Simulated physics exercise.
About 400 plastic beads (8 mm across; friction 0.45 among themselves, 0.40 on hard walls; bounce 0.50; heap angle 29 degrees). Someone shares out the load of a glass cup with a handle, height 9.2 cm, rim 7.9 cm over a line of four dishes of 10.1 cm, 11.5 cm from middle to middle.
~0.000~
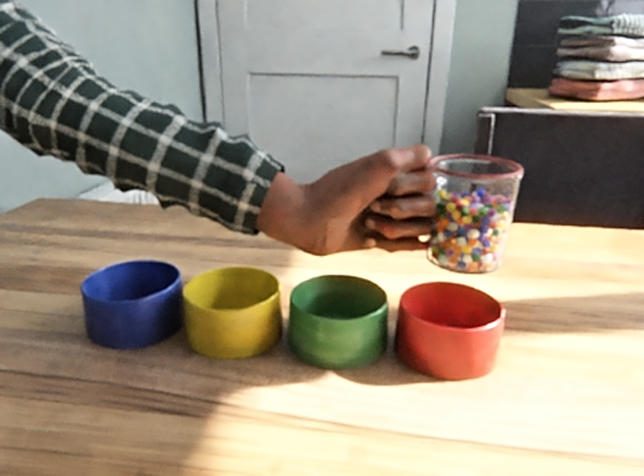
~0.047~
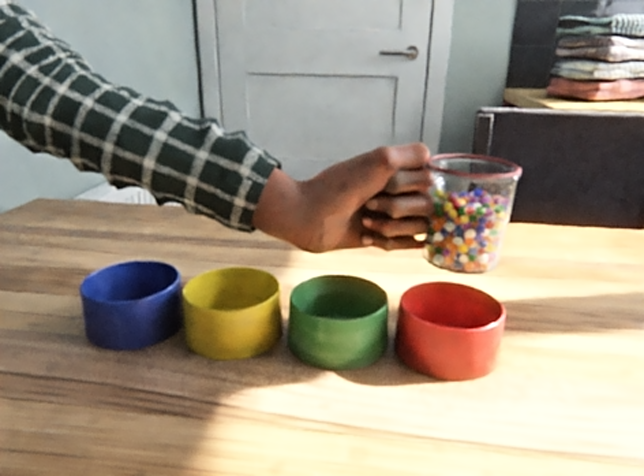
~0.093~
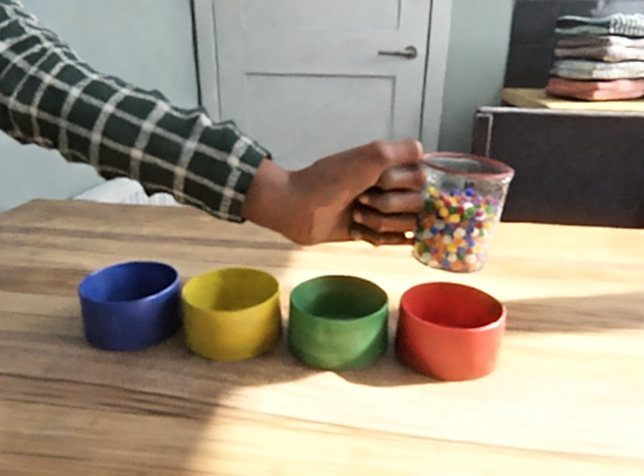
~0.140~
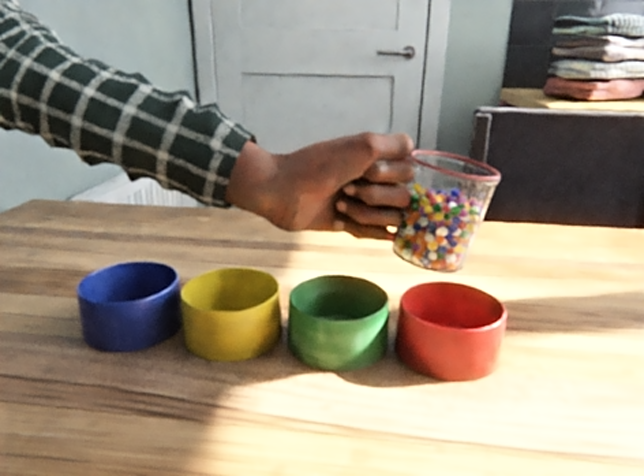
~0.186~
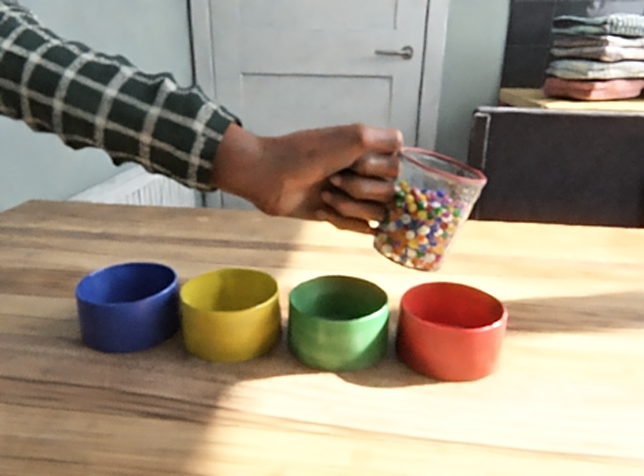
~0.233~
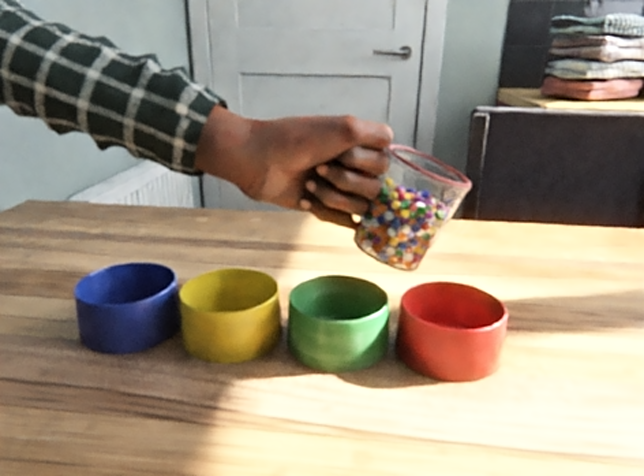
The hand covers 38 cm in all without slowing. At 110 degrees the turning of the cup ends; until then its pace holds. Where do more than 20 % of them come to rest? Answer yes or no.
Red dish: No; blue dish: Yes; green dish: No; yellow dish: Yes; on the counter: No.
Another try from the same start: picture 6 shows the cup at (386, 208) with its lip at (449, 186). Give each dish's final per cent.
Red 0, blue 80, green 0, yellow 10.
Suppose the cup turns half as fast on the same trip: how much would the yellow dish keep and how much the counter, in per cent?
Then: Yellow 0, counter 10.
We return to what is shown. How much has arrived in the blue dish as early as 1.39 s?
Some 35 per cent.
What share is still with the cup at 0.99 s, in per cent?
Some 75 per cent of the load.
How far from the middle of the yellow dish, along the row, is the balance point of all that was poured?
About 7 cm to its left.
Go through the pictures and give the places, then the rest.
The first picture shows cup at (469, 214), tilt 0 degrees, lip at (520, 168), moved 0.0 cm; middle of the pieces at (463, 226); red dish at (451, 304); green dish at (339, 295); yellow dish at (233, 287); blue dish at (132, 279).
The second picture shows cup at (466, 213), tilt 1 degrees, lip at (518, 168), moved 0.3 cm; middle of the pieces at (460, 225).
The third picture shows cup at (456, 213), tilt 4 degrees, lip at (510, 170), moved 1.2 cm; middle of the pieces at (450, 224).
The fourth picture shows cup at (440, 212), tilt 10 degrees, lip at (497, 174), moved 2.7 cm; middle of the pieces at (433, 223).
The fifth picture shows cup at (424, 211), tilt 16 degrees, lip at (483, 178), moved 4.3 cm; middle of the pieces at (415, 221).
The sixth picture shows cup at (407, 209), tilt 21 degrees, lip at (469, 183), moved 5.9 cm; middle of the pieces at (397, 219); red dish at (452, 304); green dish at (339, 296); yellow dish at (230, 289); blue dish at (127, 282). Its pace works out near 125 degrees a second; the hand travels 34 cm a second.
Then, at 0.68 s, tilt 77 degrees; cup holds 100 %.
Then, at 0.99 s, tilt 110 degrees; cup holds 75 %, yellow 20 %.
After 1.39 s, tilt 110 degrees; cup holds 25 %, blue 35 %, yellow 30 %.
At rest (2.4 s), red 0 %, blue 55 %, green 0 %, yellow 30 %, counter 10 %.
